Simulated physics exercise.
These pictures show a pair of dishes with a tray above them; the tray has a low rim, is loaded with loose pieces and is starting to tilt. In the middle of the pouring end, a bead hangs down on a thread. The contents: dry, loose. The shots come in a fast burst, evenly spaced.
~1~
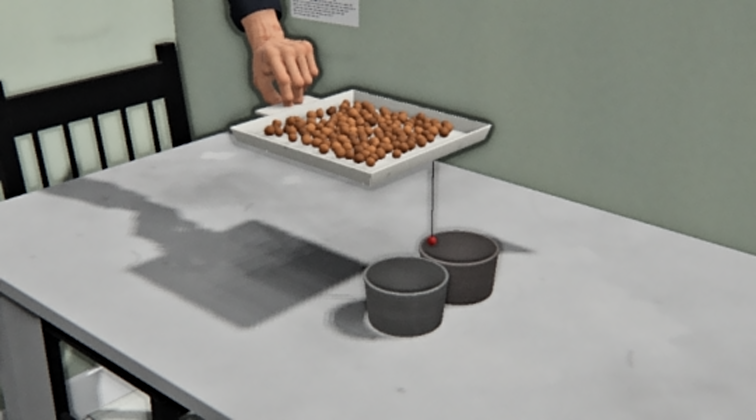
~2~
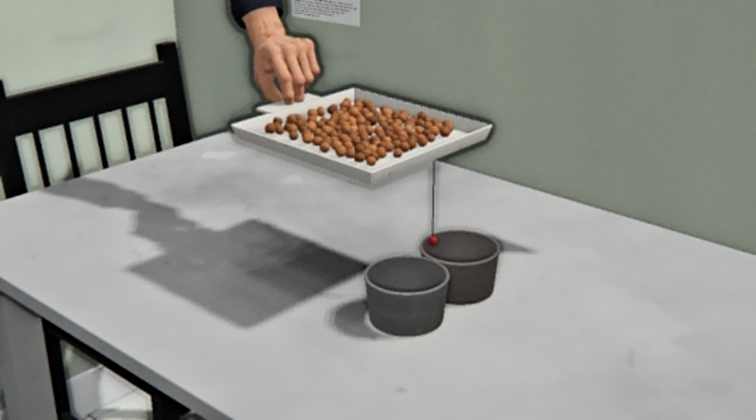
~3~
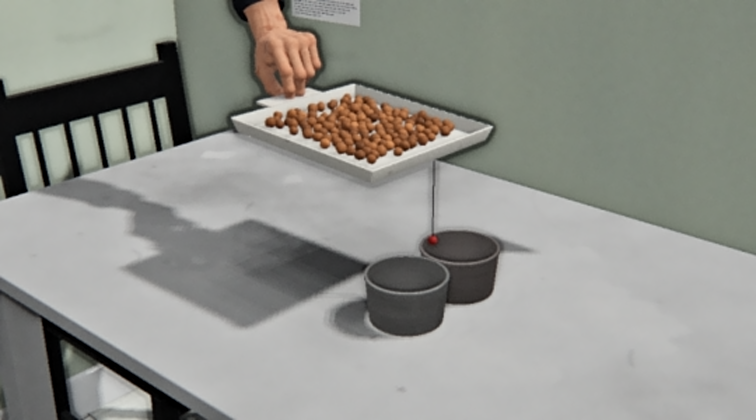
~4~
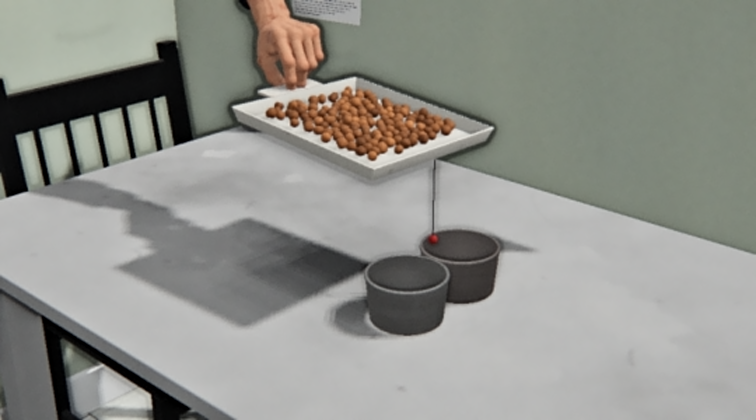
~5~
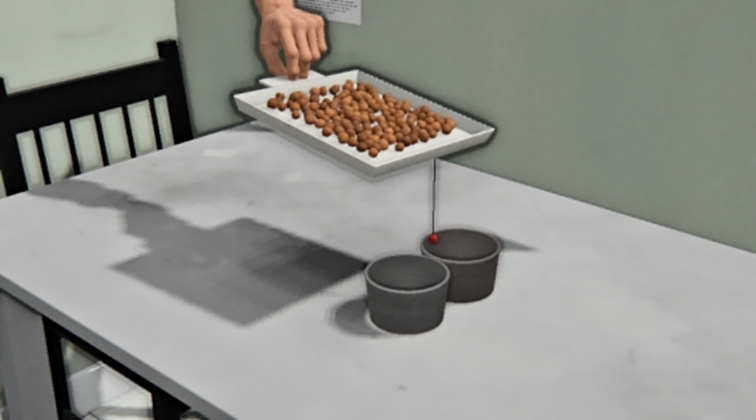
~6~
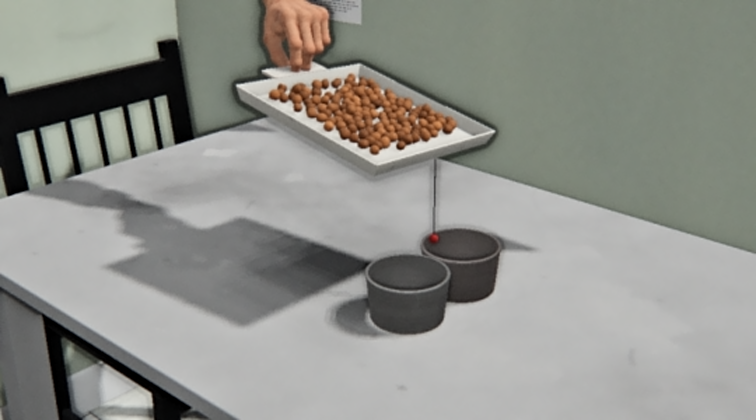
A hand held a white tray of small round brown nuts above two dark dishes on a grey table, then slowly tilted it slightly toward its right corner while the red bead hung almost still.
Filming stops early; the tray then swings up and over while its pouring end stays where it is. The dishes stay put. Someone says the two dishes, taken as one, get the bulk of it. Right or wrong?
Wrong, they get less than half.
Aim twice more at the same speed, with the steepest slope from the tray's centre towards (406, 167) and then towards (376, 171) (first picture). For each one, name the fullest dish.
Result of try 1 is the left side, of try 2 the left side.
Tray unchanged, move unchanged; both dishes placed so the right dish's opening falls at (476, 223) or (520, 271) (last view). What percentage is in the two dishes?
Near 40 % and 10 %.
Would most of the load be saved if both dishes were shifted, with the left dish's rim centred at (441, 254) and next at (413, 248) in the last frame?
The first place gets the greater share, the second a lesser share.
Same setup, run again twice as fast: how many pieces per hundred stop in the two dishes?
I'd say 40 percent or thereabouts.
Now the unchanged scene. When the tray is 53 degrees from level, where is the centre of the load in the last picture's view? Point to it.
At about (428, 105).
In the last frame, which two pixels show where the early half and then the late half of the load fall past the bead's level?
About (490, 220), and after that about (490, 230).
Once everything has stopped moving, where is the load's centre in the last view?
Roughly at pixel (490, 279).
Just after the last frame, tray tipped steeply; every one on the tray.
A moment on, tray tipped right over; every one on the tray.
Further on, tray tipped past a quarter turn; roughly a third in the right dish; roughly two thirds outside both.
When it is over, tray tipped past a quarter turn; not one in the left dish; roughly a third in the right dish; roughly two thirds outside both.
